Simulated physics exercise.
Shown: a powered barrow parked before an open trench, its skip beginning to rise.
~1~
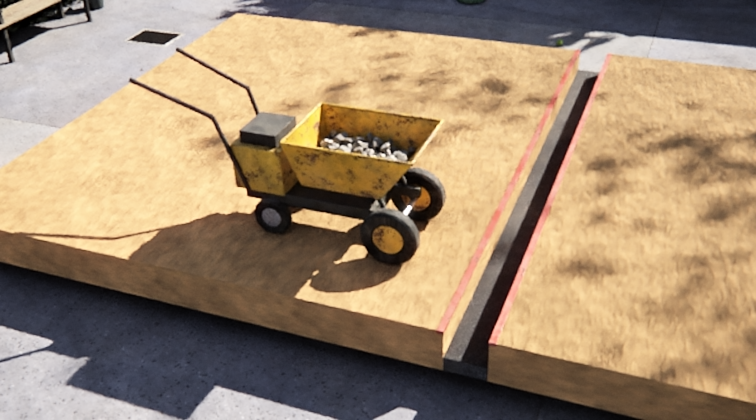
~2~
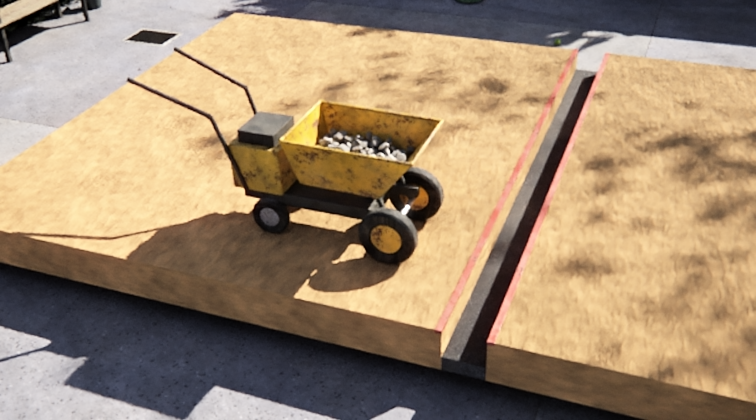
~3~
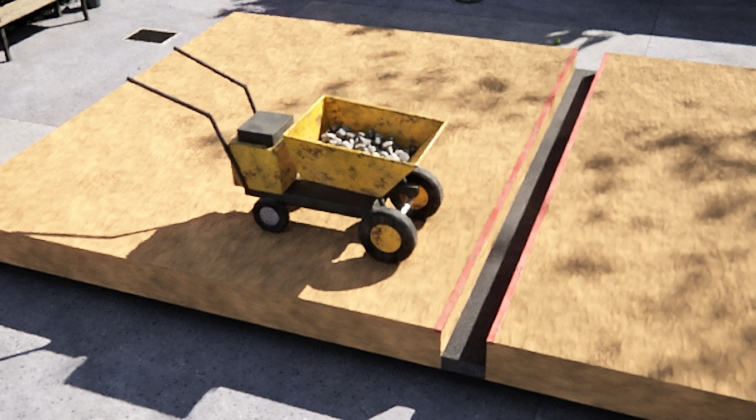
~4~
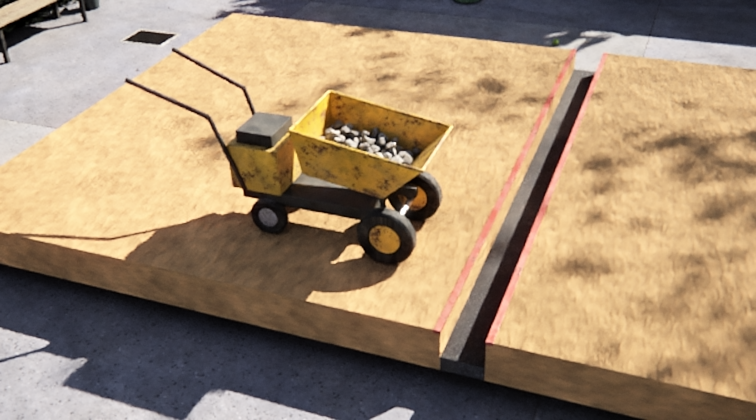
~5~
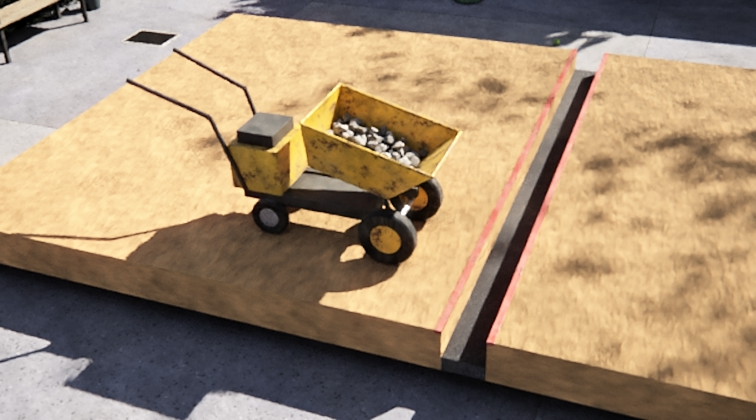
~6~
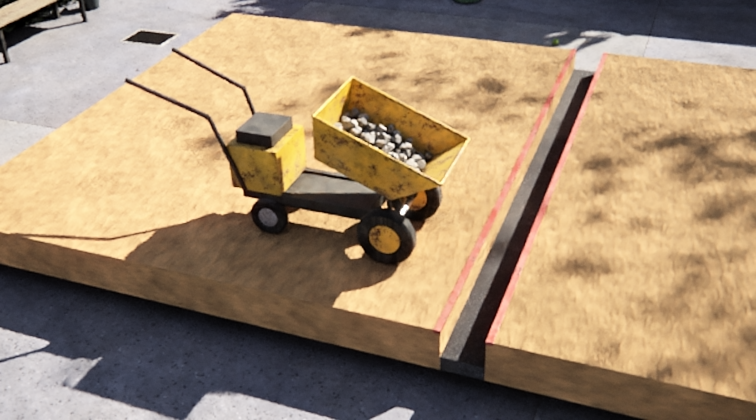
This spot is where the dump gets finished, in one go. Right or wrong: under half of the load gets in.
Wrong.
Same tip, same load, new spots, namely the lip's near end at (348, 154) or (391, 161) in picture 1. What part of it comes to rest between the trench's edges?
30 %, then 100 %.
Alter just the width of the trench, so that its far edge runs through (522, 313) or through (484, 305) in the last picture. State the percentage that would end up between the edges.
Well, it'd be something like 100 per cent the first time and 50 per cent the second.
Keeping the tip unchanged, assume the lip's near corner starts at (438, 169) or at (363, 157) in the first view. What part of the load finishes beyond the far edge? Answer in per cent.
Position 1 near 60 %, position 2 near 0 %.
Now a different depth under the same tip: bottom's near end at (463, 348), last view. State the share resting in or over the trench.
Estimated share: Approx. 60 %.
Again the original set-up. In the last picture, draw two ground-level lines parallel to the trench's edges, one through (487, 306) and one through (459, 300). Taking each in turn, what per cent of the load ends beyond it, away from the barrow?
Close to 40 and 100 per cent respectively.
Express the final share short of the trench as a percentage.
Around 0 %.
Just after the last frame, skip tipped steeply; every one in the skip.
A moment on, skip tipped right over; the larger part in the skip; roughly a quarter in or heaped over the trench; just a few beyond it.
Further on, skip tipped right over; just a few in the skip; the larger part in or heaped over the trench; about a tenth beyond it.
When it is over, skip tipped right over; the larger part in or heaped over the trench; about a tenth beyond it.
